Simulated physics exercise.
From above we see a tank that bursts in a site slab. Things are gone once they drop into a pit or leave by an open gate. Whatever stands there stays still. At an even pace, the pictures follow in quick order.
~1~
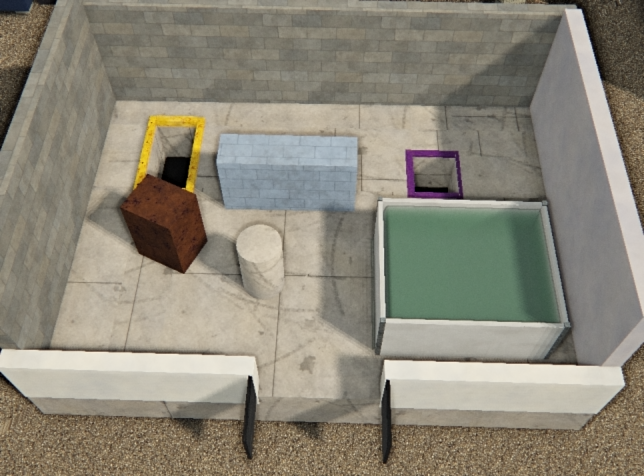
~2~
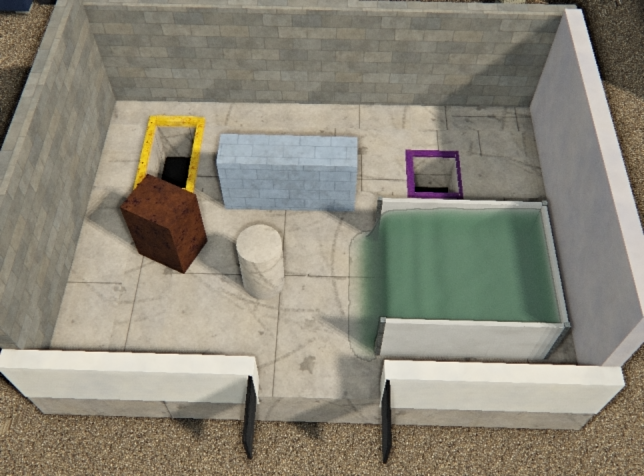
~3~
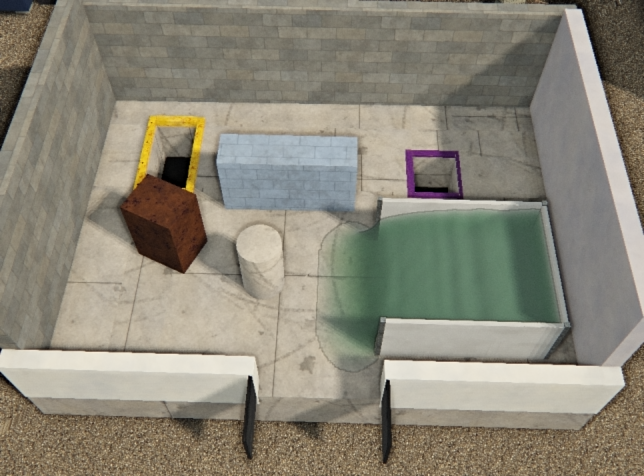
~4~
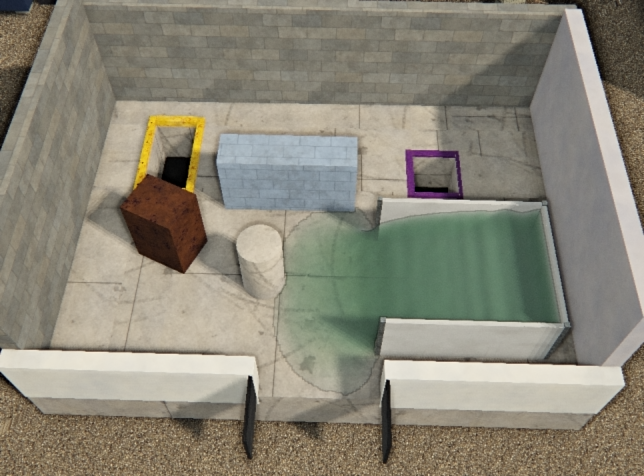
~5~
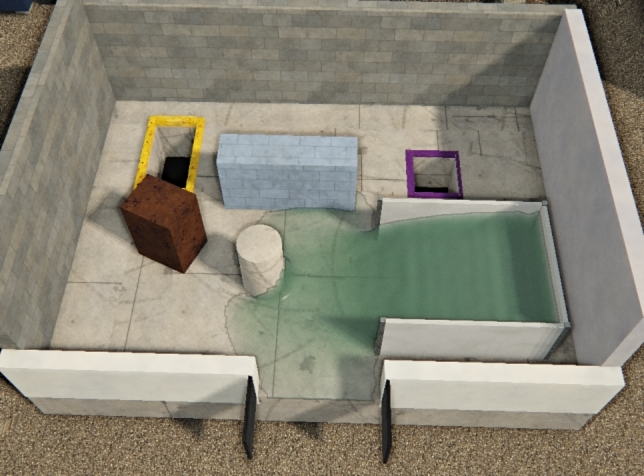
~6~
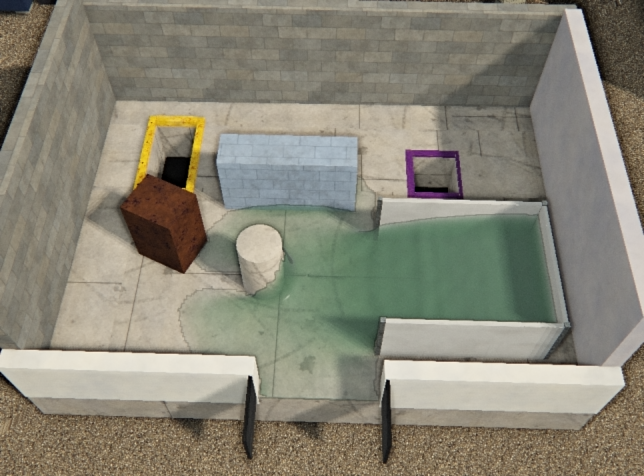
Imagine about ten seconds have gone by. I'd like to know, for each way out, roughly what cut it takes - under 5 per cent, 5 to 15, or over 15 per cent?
Result: The gate will take beyond fifteen per cent, the purple pit will take at least five but at most fifteen per cent, the yellow pit will take beyond fifteen per cent.
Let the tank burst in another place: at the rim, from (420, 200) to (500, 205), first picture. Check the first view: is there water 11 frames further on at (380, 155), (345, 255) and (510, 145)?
First point swamped, second point spared, third point swamped.
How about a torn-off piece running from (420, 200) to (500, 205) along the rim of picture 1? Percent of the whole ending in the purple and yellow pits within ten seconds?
Approximately, purple takes 50 % and yellow takes 4 %.
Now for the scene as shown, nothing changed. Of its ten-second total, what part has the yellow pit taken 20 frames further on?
I make it 45 per cent.
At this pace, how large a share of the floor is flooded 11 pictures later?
The answer is around 50 per cent.
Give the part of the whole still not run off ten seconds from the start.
That comes to around 56 in a hundred.
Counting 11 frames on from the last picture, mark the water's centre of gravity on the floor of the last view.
Centre point: Around (283, 285).
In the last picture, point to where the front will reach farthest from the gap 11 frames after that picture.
The farthest wet spot is near (115, 108).
A moment on, water covers 40 % of the floor; the gate 2 %, the purple pit 0 %, the yellow pit 0 %.
Next, water covers 50 % of the floor; the gate 5 %, the purple pit 0 %, the yellow pit 2 %.
Then, water covers 60 % of the floor; the gate 8 %, the purple pit 0 %, the yellow pit 9 %.
Later, water covers 90 % of the floor; the gate 13 %, the purple pit 1 %, the yellow pit 14 %.
In the end, water covers 95 % of the floor; the gate 17 %, the purple pit 8 %, the yellow pit 19 %.
